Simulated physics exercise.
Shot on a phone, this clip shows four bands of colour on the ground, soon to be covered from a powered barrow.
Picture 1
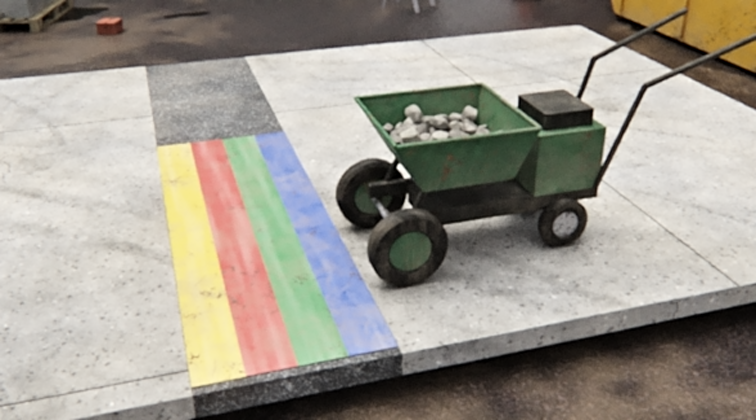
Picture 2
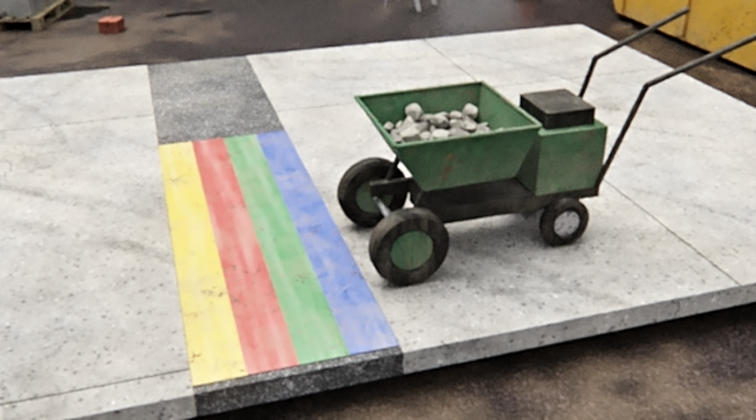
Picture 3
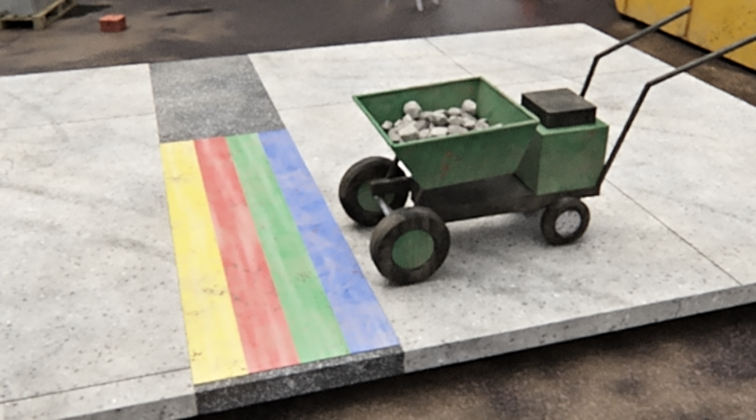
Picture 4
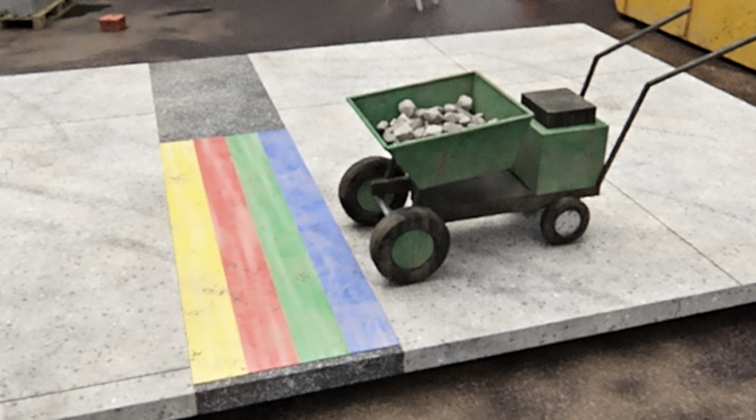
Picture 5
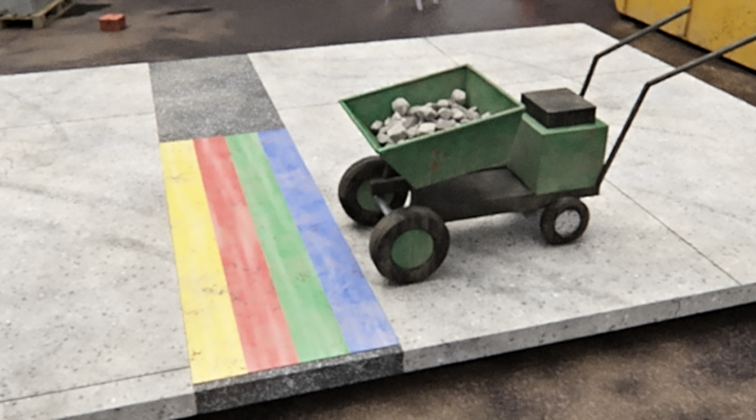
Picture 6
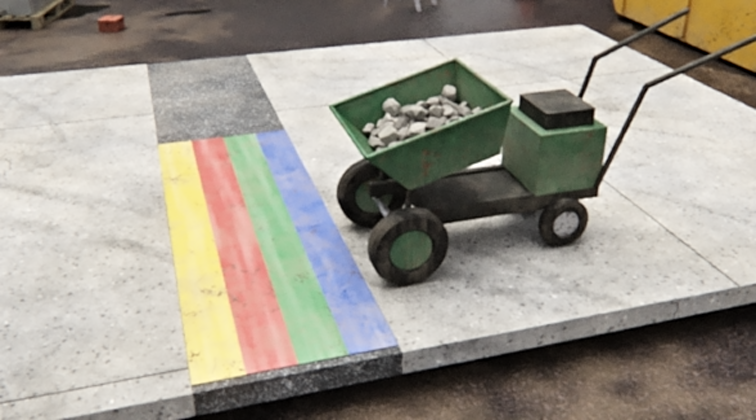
A green barrow's skip full of broken stones tilts forward toward the left beside coloured stripes.
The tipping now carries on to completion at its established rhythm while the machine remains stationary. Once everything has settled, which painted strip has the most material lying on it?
Most of it lies on the red strip.
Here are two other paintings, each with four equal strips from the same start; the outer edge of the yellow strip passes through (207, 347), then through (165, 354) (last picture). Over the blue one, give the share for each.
First case 0 per cent, second case 0 per cent.
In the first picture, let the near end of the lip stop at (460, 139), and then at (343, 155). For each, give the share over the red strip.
In order: 10 % and 20 %.
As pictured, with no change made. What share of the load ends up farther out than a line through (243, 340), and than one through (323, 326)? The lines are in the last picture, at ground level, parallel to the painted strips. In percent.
In order: Near 40 %, then 100 %.
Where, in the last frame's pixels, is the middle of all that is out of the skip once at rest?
Around (239, 272), give or take.
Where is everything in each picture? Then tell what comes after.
In the first picture, lip of the skip near (396, 148), level; top of the load near (440, 139), broken stones; blue strip near (358, 317); green strip near (310, 325); red strip near (262, 334); yellow strip near (212, 344).
In the second picture, lip of the skip near (396, 147), level; top of the load near (440, 137).
In the third picture, lip of the skip near (393, 147), tipped barely; top of the load near (439, 135).
In the fourth picture, lip of the skip near (387, 149), tipped a little; top of the load near (466, 122).
In the fifth picture, lip of the skip near (378, 152), tipped a little; top of the load near (460, 117).
In the sixth picture, lip of the skip near (367, 158), tipped clearly; top of the load near (450, 114); blue strip near (358, 315); green strip near (311, 324); red strip near (262, 332); yellow strip near (212, 342).
Shortly afterwards, skip tipped steeply; the whole lot in the skip.
Next, skip tipped right over; all but a few in the skip; only a few over the green strip; a little over the red strip.
Some moments later, skip tipped right over; only a few in the skip; a little over the green strip; near half over the red strip; near a quarter over the yellow strip; a little off the paint.
In the end, skip tipped right over; none at all over the blue strip; near a quarter over the green strip; near half over the red strip; near a quarter over the yellow strip; a little off the paint.
